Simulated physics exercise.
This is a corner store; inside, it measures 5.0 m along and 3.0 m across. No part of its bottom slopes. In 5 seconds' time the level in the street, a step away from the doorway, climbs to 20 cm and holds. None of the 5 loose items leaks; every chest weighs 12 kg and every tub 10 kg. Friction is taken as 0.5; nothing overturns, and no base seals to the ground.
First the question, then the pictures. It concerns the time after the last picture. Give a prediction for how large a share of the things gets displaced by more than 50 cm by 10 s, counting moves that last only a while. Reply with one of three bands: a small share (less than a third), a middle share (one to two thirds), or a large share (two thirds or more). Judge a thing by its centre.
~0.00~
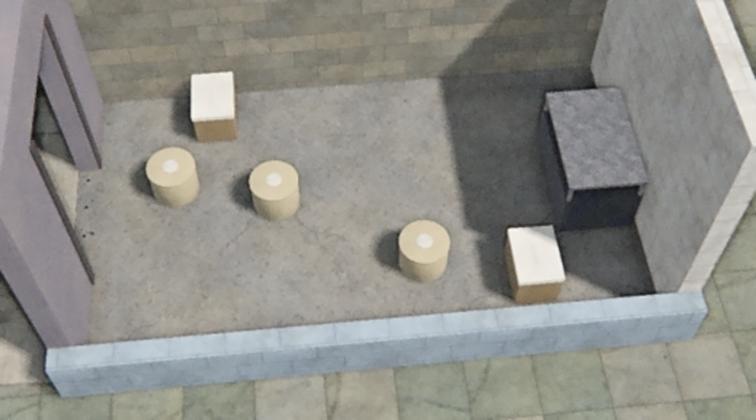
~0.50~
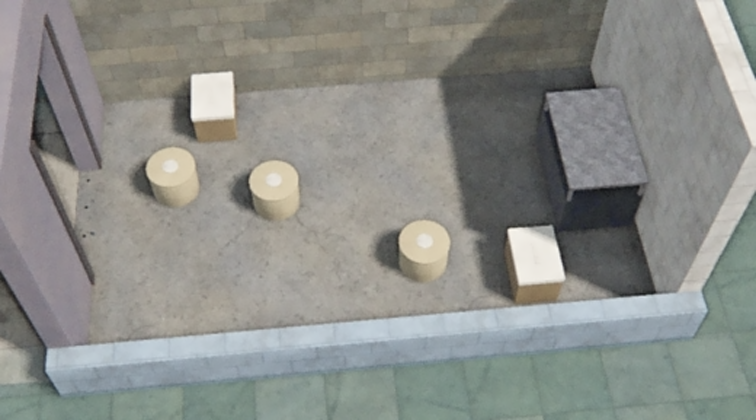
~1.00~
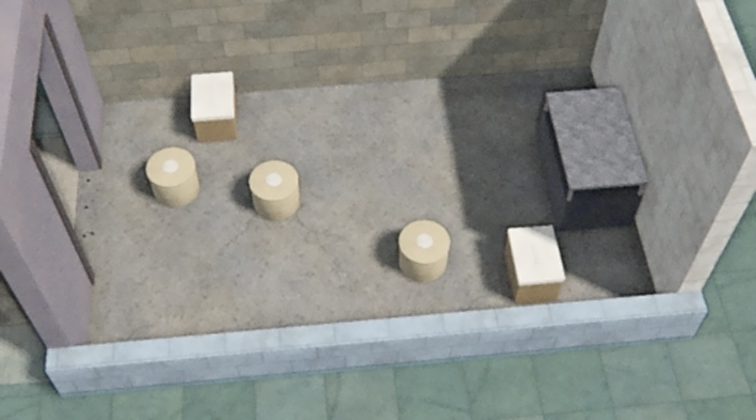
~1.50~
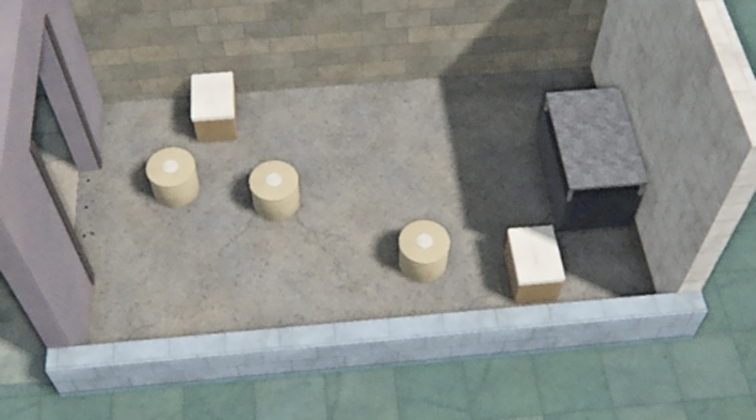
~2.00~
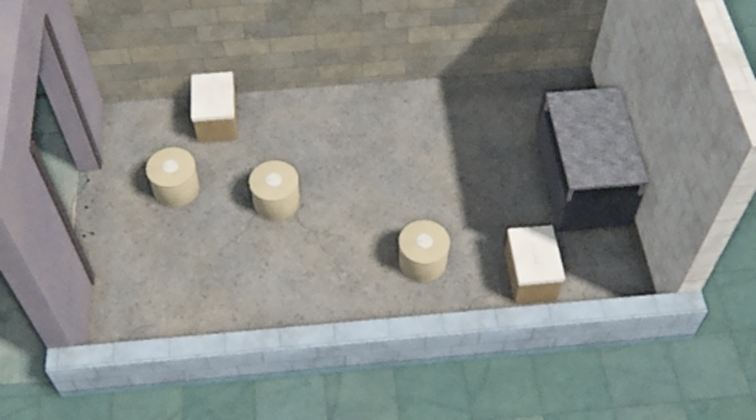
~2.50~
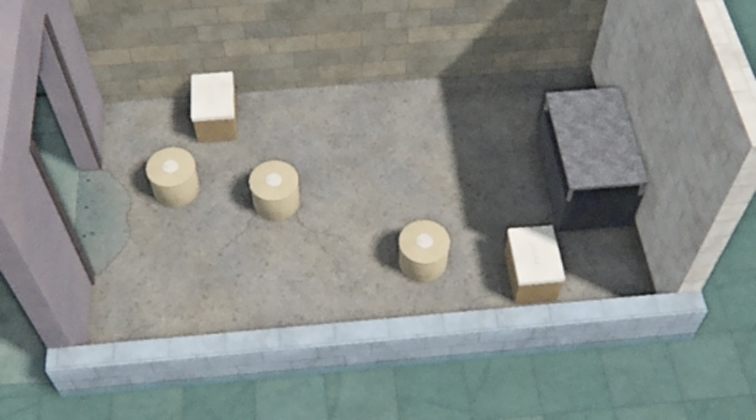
A large share, two thirds or more.
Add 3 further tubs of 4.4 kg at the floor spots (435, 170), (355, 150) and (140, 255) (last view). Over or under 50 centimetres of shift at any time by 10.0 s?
In order: Farther; farther; farther.
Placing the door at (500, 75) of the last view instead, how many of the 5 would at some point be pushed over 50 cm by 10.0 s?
So the tally would be 2.
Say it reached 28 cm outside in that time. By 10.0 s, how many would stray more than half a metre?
So the tally would be 5.
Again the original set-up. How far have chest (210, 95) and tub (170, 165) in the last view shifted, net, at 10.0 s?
300 cm and 400 cm respectively.
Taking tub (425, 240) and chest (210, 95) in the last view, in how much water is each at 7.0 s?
Some 5 cm at the first, some 7 cm at the second.
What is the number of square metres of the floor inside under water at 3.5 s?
Flooded: Near 1.5 m2.
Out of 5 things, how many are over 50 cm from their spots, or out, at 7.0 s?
I make it 3.
After 3.5 s 0 of 5 are over 50 cm from their spots; 0 afloat.
After 4.5 s 0 of 5 are over 50 cm from their spots; 0 afloat.
After 7.0 s 3 of 5 are over 50 cm from their spots; 1 afloat.
After 10.0 s 5 of 5 are over 50 cm from their spots, and 5 have been at some point; 5 afloat.
